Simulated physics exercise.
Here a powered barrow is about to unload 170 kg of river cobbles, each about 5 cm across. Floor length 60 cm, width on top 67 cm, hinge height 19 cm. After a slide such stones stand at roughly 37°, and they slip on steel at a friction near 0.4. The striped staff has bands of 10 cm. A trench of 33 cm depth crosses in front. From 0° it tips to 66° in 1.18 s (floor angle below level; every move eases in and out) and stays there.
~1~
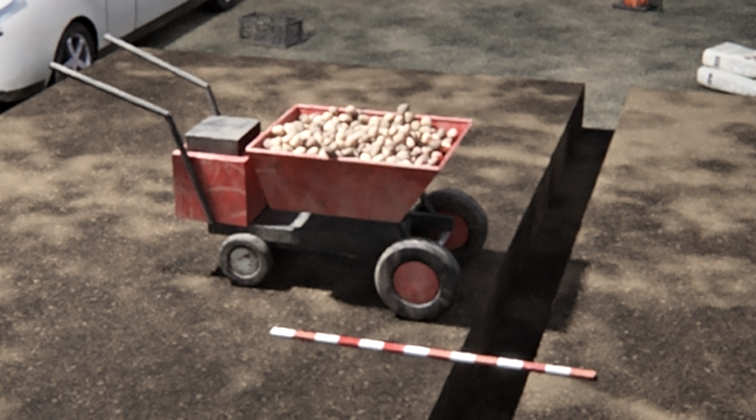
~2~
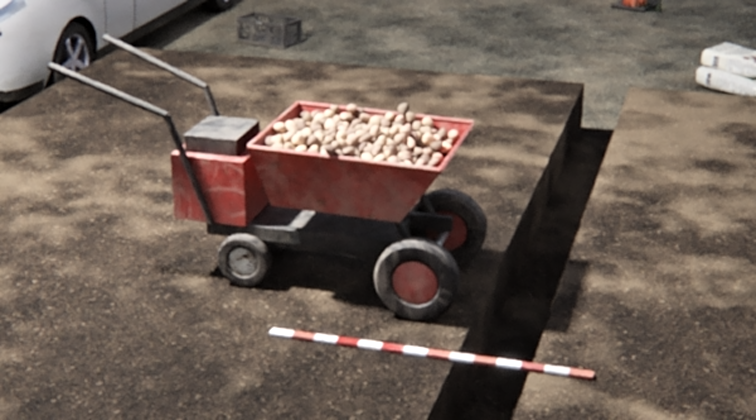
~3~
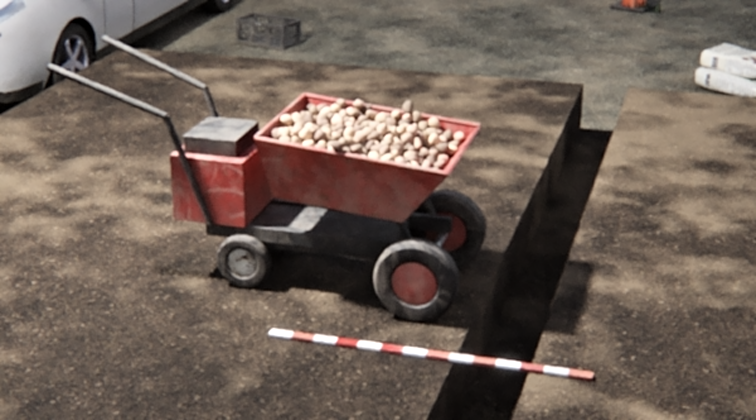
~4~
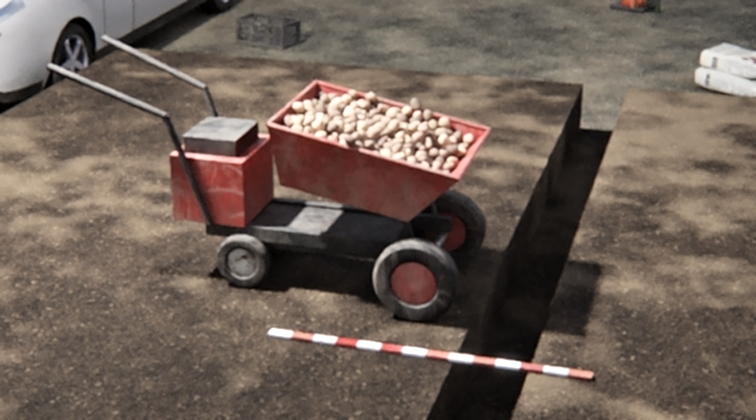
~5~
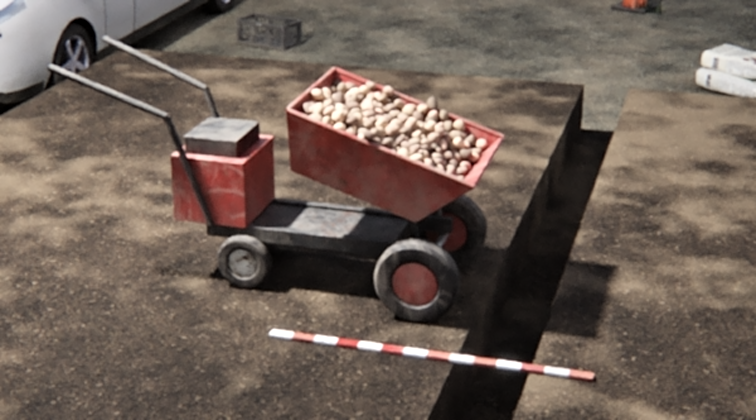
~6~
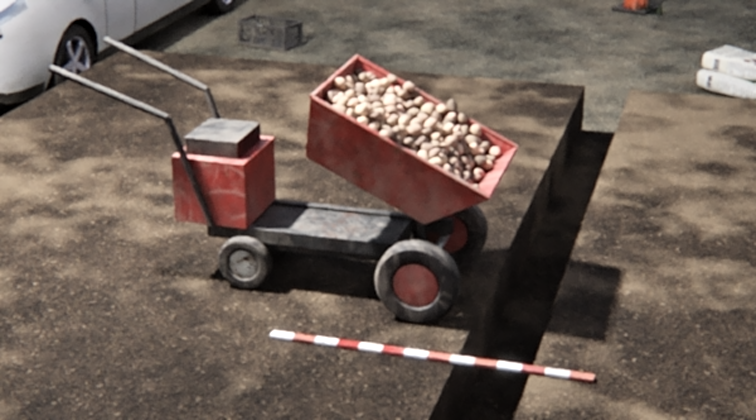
A red powered barrow with dark wheels and a tray heaped with pale, rounded cobbles stands on brown, shadow-dappled earth, seen from above and to one side. A dark trench crosses to its right, a red-and-white staff lies in front, and part of a white car shows at upper left. The tray's left end rises steadily, slanting the load down toward the right, while the wheeled base and camera stay still.
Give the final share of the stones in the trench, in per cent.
Some 18 per cent of it.
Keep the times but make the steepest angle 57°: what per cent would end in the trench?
It would be near 10 per cent.
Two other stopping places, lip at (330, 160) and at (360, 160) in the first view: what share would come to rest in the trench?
First some 70, then 75 per cent.
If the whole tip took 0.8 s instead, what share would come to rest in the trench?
It would be near 15 per cent.
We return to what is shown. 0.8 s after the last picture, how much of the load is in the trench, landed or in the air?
About 0 per cent by then.
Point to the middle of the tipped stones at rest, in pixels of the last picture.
Their middle is at about (606, 309).
Then, 0.4 s after the last picture the floor is at 55°, 100 % in the tray; the foremost stones are at (537, 206).
Then, 0.8 s after the last picture the floor is at 66°, 66 % in the tray, 33 % past the trench; the foremost stones are at (661, 316).
Then, 1.1 s after the last picture the floor is at 66°, 37 % in the tray, 63 % past the trench; the foremost stones are past the picture's edge.
Then, 3.1 s after the last picture the floor is at 66°, 11 % in the tray, 18 % in the trench, 70 % past the trench; the foremost stones are past the picture's edge.
